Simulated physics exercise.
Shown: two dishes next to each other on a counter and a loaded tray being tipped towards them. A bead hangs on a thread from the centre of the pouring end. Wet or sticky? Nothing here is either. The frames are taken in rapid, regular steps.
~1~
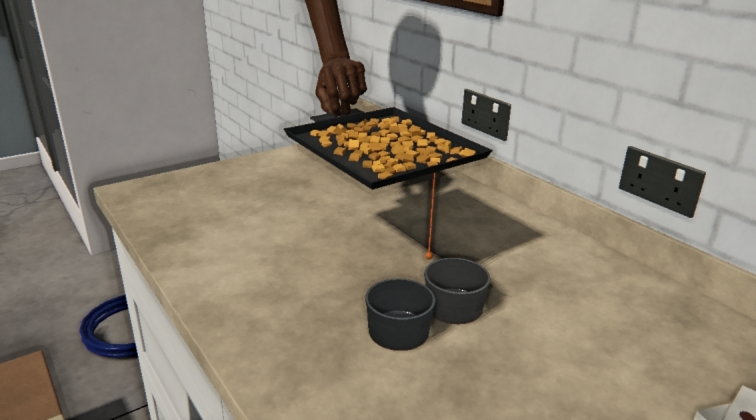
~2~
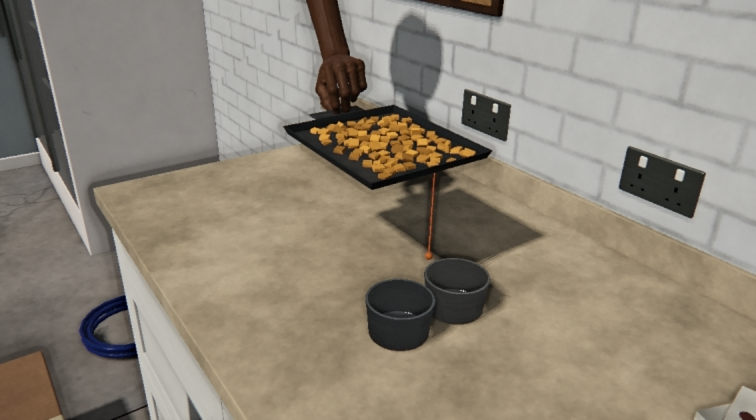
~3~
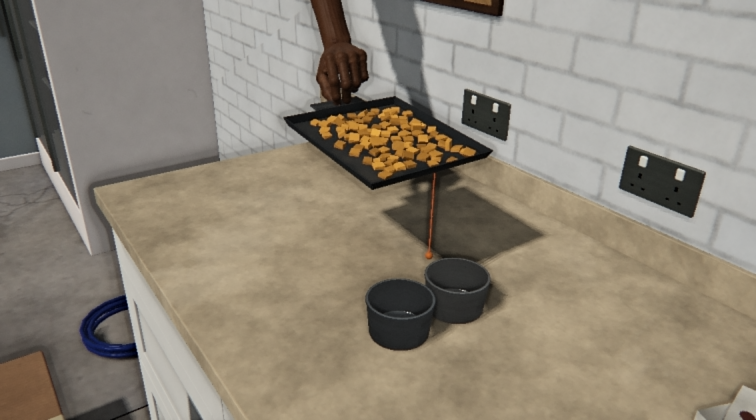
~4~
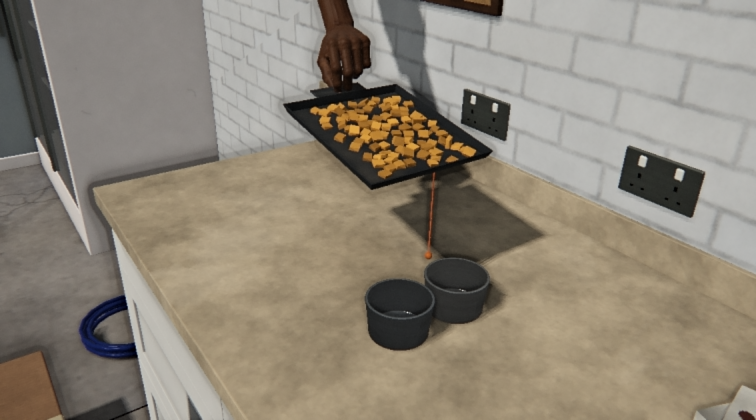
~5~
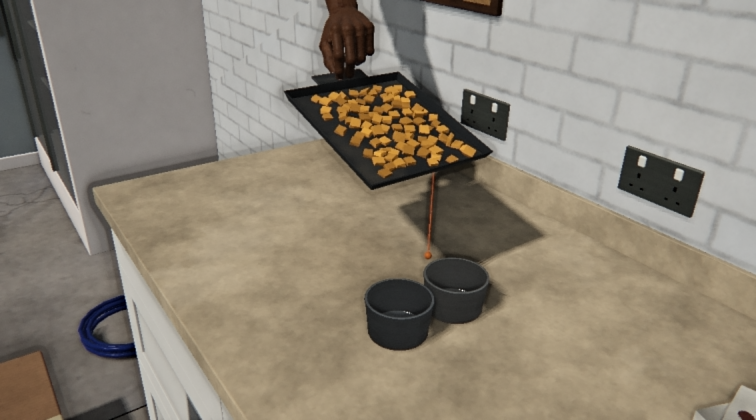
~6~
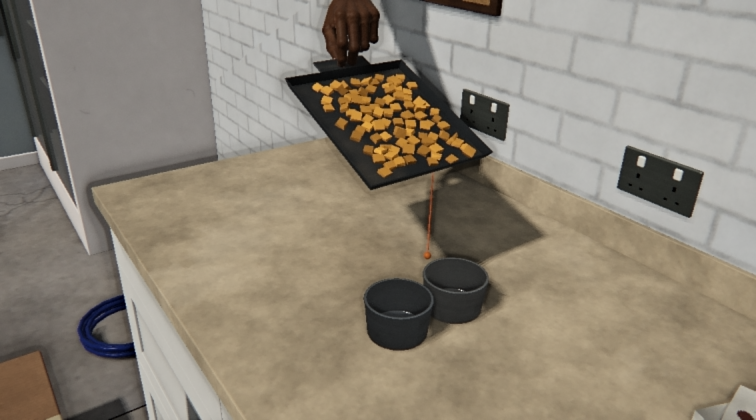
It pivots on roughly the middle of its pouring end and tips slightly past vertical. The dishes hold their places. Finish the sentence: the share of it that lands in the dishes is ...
... above one half.
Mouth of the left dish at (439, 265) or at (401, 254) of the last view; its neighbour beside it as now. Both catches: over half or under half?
Held in all, by try: A smaller portion, then a smaller portion.
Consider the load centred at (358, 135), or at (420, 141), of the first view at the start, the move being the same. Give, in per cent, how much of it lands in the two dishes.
First case: Some 50 %; second case: Some 60 %.
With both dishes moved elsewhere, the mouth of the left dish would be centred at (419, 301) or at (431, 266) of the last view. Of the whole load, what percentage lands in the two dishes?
Around 60 % followed by around 20 %.
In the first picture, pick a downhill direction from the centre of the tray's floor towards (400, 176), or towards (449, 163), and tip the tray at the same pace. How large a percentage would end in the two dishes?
About 60 %, then 20 %.
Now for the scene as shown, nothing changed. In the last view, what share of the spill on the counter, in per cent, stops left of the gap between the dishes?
My estimate is some 10 per cent.
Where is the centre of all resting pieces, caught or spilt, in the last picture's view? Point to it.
I'd say the middle ends up at about (448, 311).
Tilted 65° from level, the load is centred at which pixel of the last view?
Its middle sits at about pixel (432, 154).
Soon after the last picture, tray tipped steeply; nearly all on the tray; a small part in the air.
A little later, tray tipped past a quarter turn; about a quarter in the left dish; about a quarter in the right dish; about a third outside both; a small part in the air.
Later still, tray tipped past a quarter turn; about a third in the left dish; about a third in the right dish; about a third outside both.
At rest, tray tipped past a quarter turn; about a third in the left dish; about a third in the right dish; about a third outside both.
